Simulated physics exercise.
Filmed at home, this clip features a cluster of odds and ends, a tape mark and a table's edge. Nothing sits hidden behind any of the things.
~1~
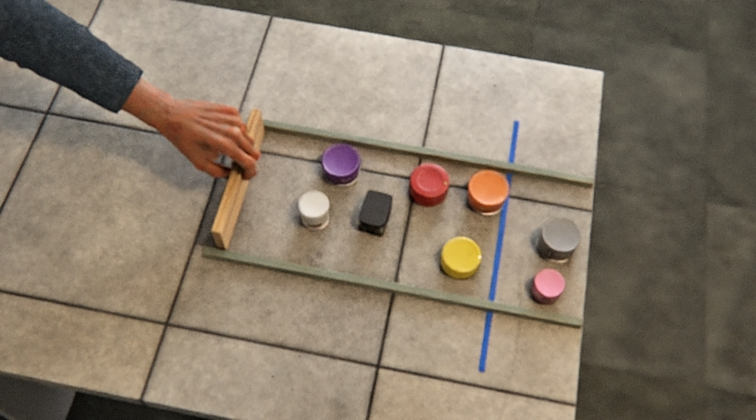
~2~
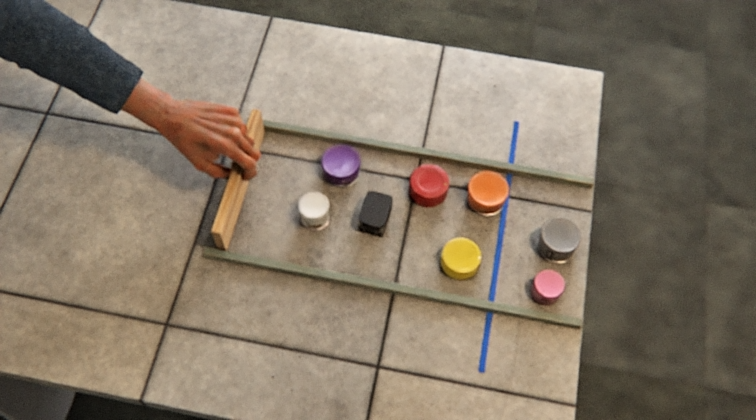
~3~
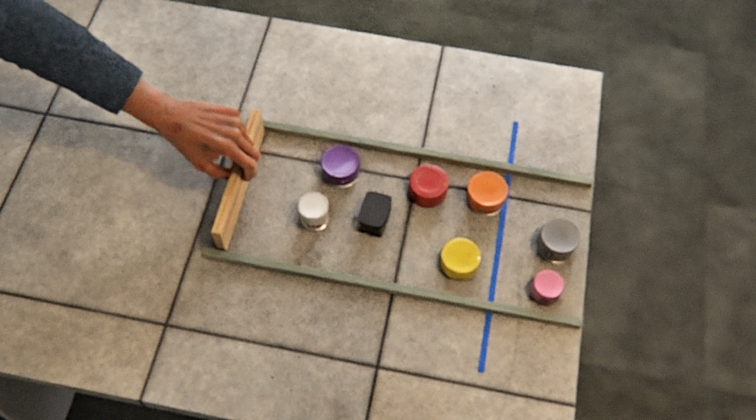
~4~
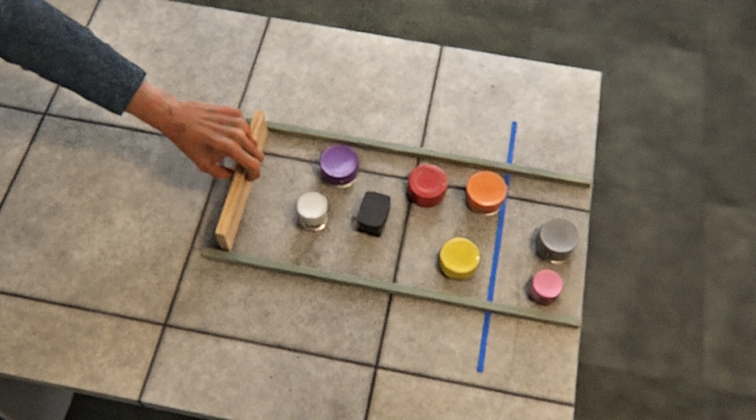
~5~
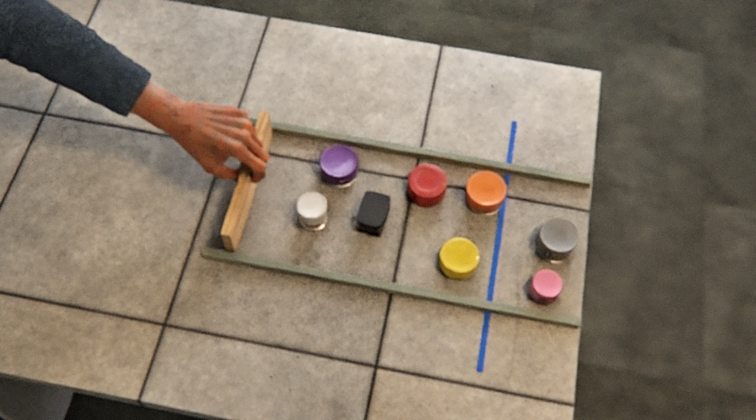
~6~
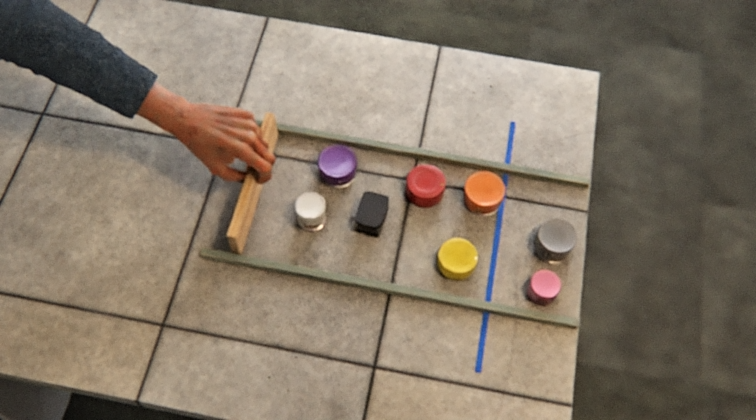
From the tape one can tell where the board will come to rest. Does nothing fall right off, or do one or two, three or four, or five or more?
Drops: Fewer than three, some.
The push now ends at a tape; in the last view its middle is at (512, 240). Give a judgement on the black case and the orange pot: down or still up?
The black case? It does not drop. The orange pot? It heads down.
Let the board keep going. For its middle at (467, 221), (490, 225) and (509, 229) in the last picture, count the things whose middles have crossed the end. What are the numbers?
The numbers past the end are 0, 1 and 1.
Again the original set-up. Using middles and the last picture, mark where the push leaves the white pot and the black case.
The white pot ends at (511, 251) and the black case at (529, 232).
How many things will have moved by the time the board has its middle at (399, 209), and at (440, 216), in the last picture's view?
5 by the first point, 6 by the second.
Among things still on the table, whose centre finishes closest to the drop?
The one is the grey pot.
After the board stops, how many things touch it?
3 of them.
A little later, none off yet; grey pot at rest near (555, 241); pink tub at rest near (544, 288); orange pot at rest near (484, 194).
Next, none off yet; grey pot at rest near (555, 241); pink tub at rest near (544, 288); orange pot shifted about its own width near (519, 201).
When it is over, the number that fall off is one or two; down, orange pot.
